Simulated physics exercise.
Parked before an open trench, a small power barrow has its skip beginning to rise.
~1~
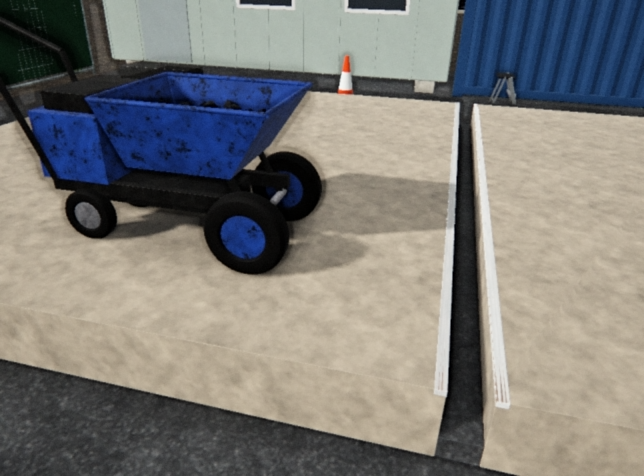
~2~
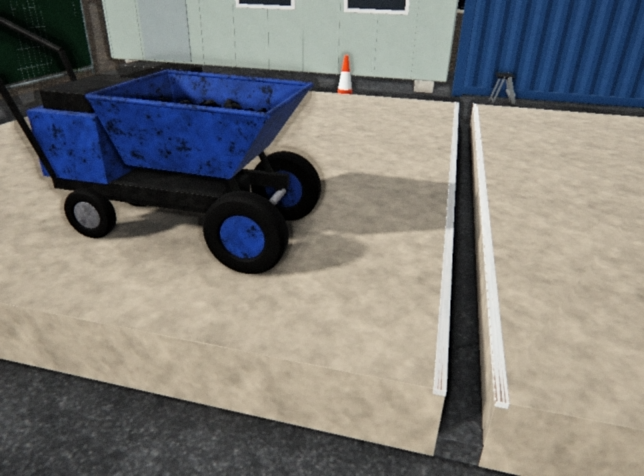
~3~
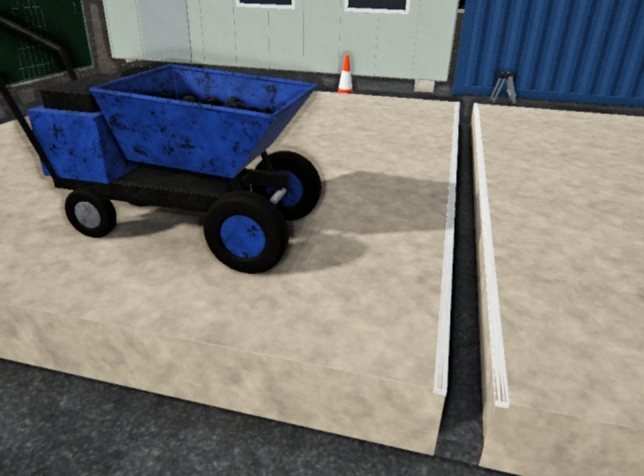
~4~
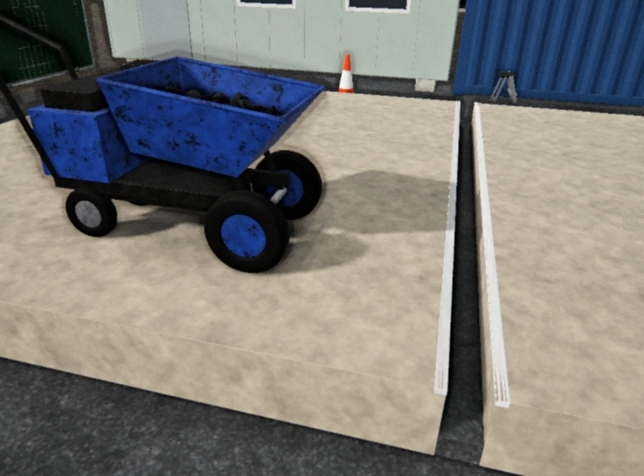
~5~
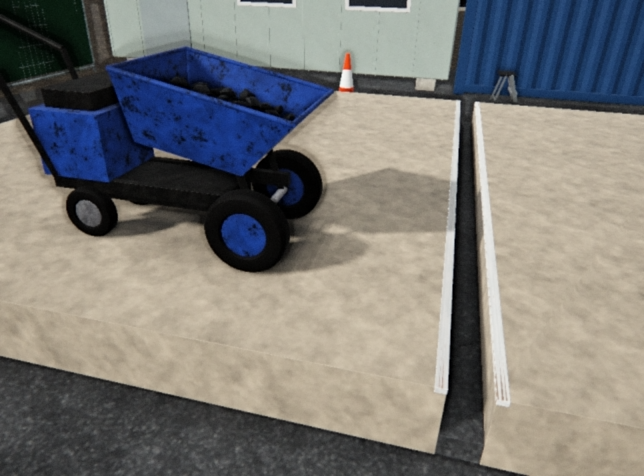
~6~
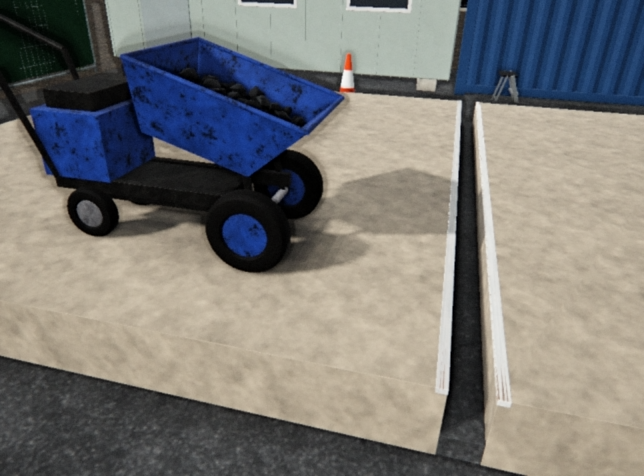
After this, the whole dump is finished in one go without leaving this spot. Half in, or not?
The trench is going to take short of half of it.
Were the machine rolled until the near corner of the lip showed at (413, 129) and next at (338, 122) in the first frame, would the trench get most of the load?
Stop 1: Short of half. Stop 2: Beyond half.
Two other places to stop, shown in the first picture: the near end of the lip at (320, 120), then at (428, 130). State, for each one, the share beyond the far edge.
10 % then 90 %.
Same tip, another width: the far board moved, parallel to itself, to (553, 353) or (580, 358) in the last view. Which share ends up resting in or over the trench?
The first case gives around 30 percent, and the second around 30 percent.
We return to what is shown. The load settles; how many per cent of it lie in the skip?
Close to 10 in a hundred.
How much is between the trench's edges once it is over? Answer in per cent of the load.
Near 30 %.
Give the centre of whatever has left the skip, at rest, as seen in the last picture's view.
Near (424, 260).
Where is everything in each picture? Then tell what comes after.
Lip of the skip near (266, 116), level; top of the load near (208, 123), lumps of coal; first edge of the trench near (444, 336); far edge near (498, 345), the trench under half as wide as the skip, and about as deep as wide, in the first picture.
Lip of the skip near (267, 116), level; top of the load near (191, 120), in the second picture.
Lip of the skip near (273, 117), tipped barely; top of the load near (195, 117), in the third picture.
Lip of the skip near (282, 120), tipped a little; top of the load near (196, 103), in the fourth picture.
Lip of the skip near (293, 125), tipped a little; top of the load near (187, 104), in the fifth picture.
Lip of the skip near (306, 133), tipped clearly; top of the load near (197, 97); first edge of the trench near (445, 334); far edge near (500, 344), in the sixth picture.
Shortly afterwards, skip tipped steeply; the whole lot in the skip.
Next, skip tipped right over; all but a few in the skip; a little short of the trench; only a few falling.
Some moments later, skip tipped right over; near a quarter in the skip; near half short of the trench; near a quarter in or heaped over the trench; only a few beyond it.
In the end, skip tipped right over; a little in the skip; near two thirds short of the trench; near a quarter in or heaped over the trench; only a few beyond it.
